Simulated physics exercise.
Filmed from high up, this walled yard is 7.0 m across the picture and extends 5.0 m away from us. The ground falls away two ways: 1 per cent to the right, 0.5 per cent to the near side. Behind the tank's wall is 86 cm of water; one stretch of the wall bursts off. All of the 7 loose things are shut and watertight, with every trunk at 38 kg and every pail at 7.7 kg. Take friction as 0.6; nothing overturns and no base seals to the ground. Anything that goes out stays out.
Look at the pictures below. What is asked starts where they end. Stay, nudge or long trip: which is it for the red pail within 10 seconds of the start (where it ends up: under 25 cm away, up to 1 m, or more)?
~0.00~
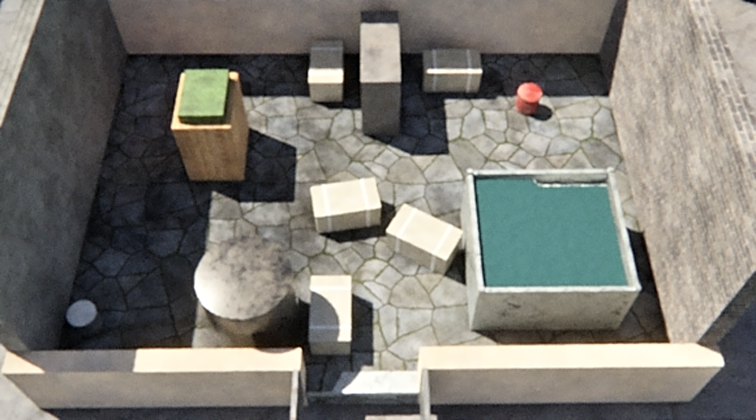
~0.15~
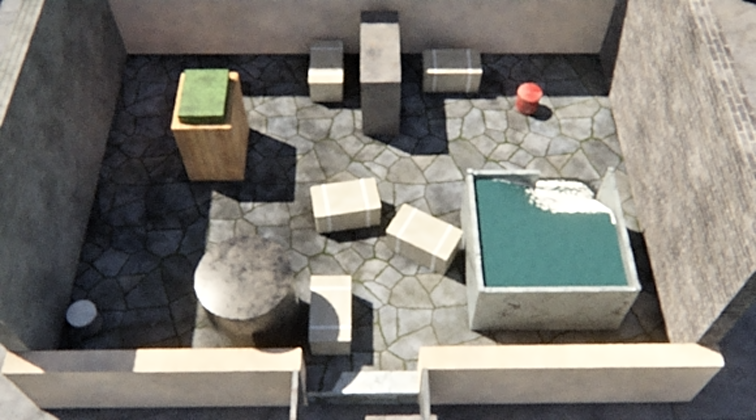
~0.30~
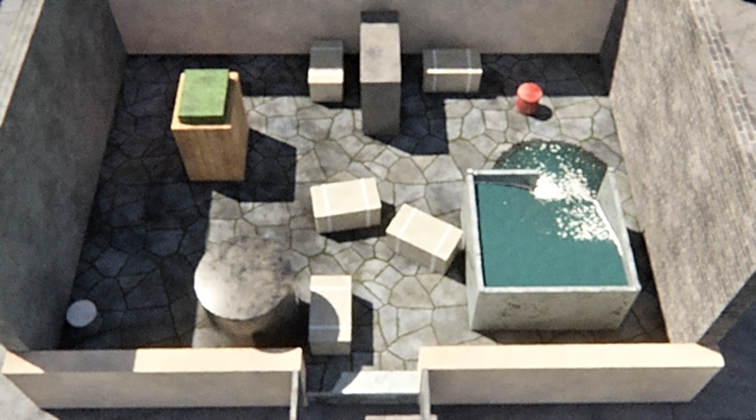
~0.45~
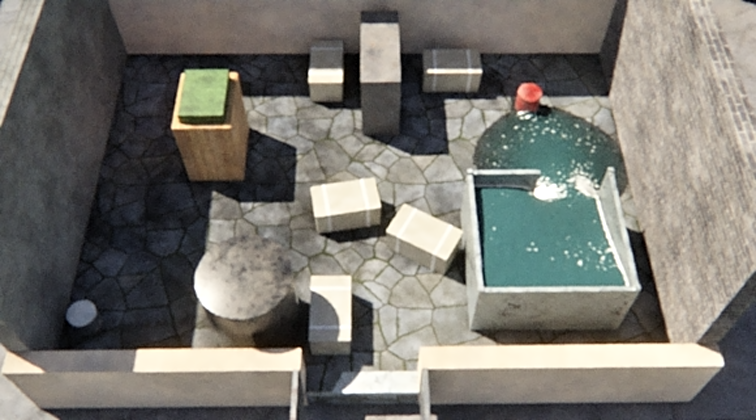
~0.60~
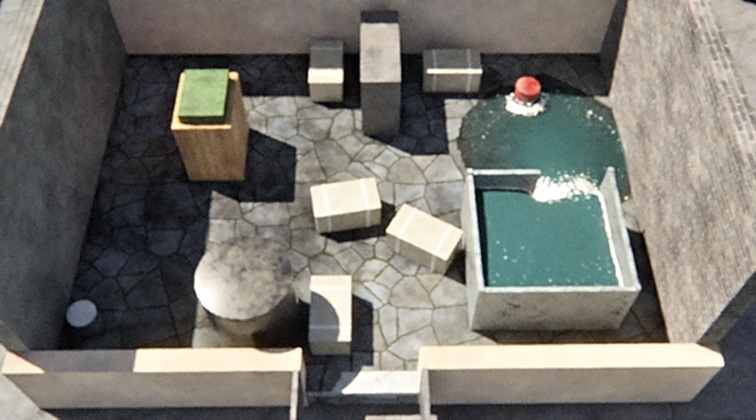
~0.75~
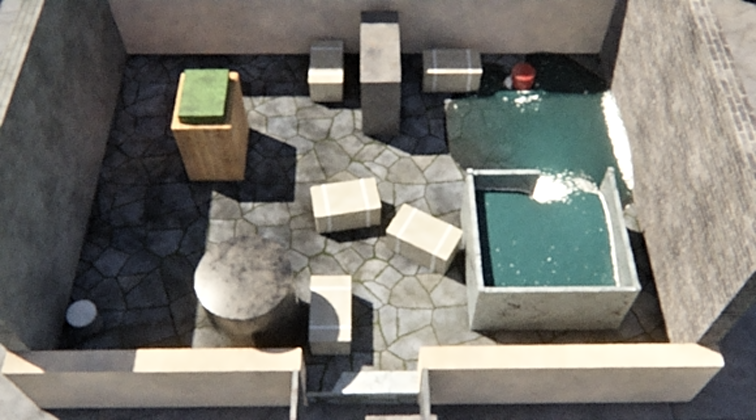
It comes to rest far off.
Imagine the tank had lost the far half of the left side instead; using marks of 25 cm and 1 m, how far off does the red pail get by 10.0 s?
From there, the red pail remains planted.
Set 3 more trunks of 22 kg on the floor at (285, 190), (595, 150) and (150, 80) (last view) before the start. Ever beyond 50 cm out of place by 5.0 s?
First inside the limit, then outside the limit, then inside the limit.
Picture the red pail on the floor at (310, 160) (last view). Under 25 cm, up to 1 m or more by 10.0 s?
In the end it keeps its place.
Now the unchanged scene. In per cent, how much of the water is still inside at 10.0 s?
Roughly 98 percent.
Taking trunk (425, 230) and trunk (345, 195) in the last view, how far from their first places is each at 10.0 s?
Taken in order, the shifts are 150 cm and 0 cm.
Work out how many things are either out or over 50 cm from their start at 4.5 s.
The number I get is 2.
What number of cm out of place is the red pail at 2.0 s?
I'd put it at around 100 cm.
After 2.0 s the red pail is near (478, 51), 0.9 m from its start, afloat; 0 of 7 are out; 2 afloat.
After 4.5 s the red pail is near (436, 221), 2.5 m from its start, aground; 0 of 7 are out; 1 afloat.
After 7.0 s the red pail is near (359, 279), 3.7 m from its start, afloat; 0 of 7 are out; 2 afloat.
After 10.0 s the red pail is near (335, 261), 3.7 m from its start, aground; 0 of 7 are out; 0 afloat.
